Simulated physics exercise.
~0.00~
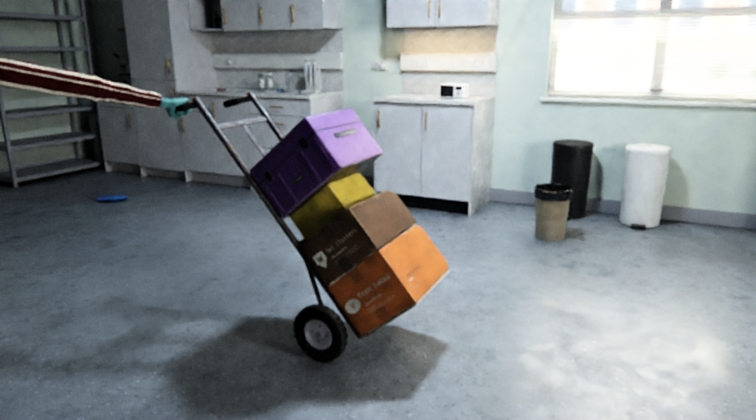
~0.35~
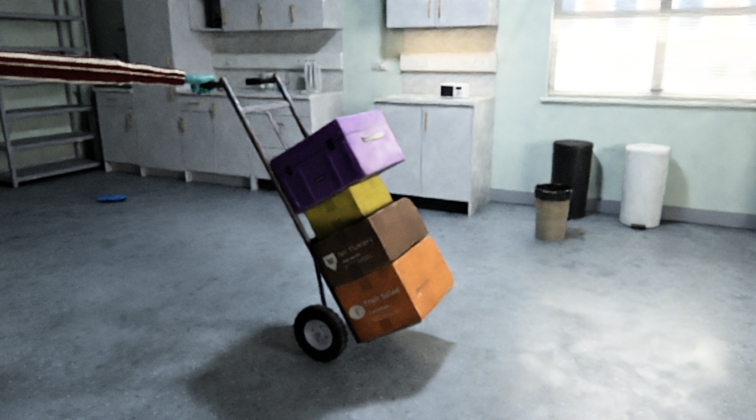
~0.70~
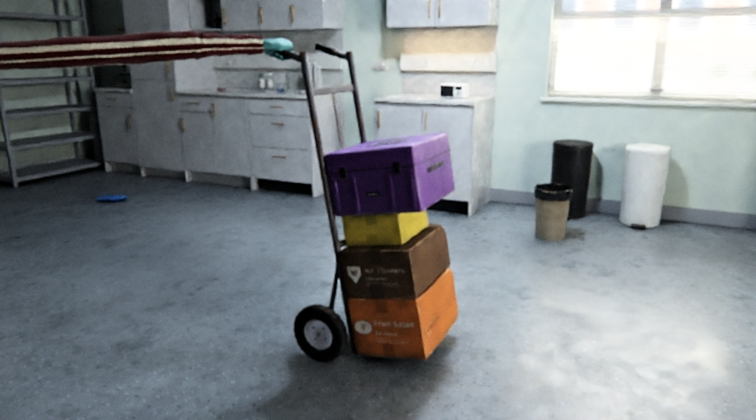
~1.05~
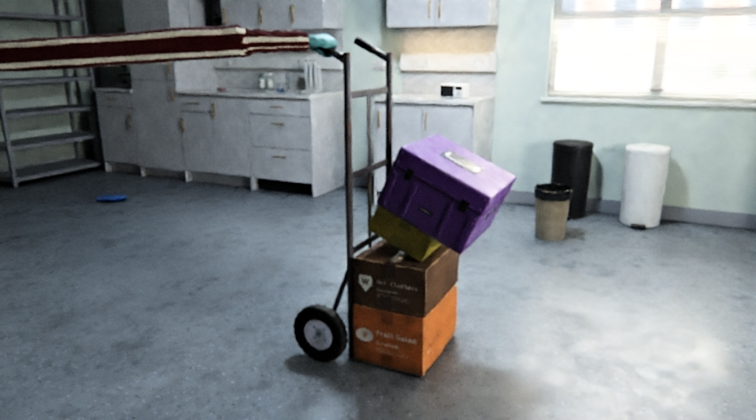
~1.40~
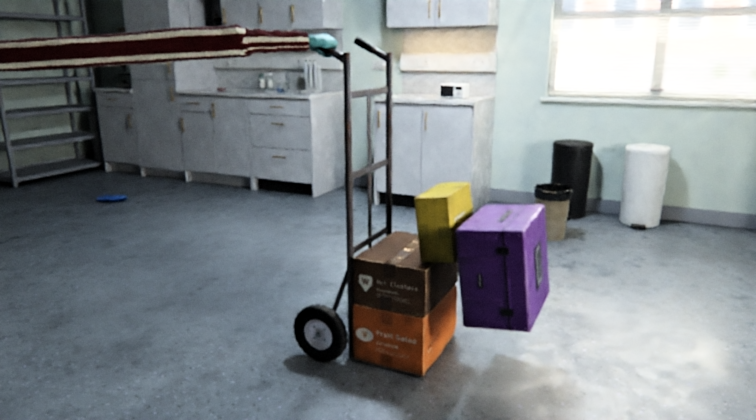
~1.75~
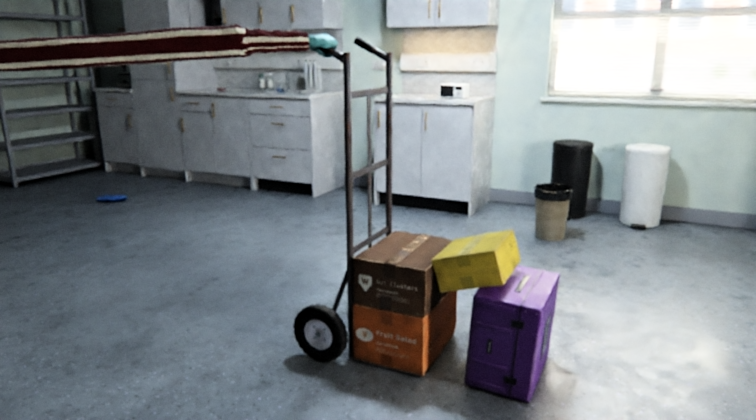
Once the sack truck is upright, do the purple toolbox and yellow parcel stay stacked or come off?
They both come off to the right, while the brown and orange boxes stay stacked on the truck.
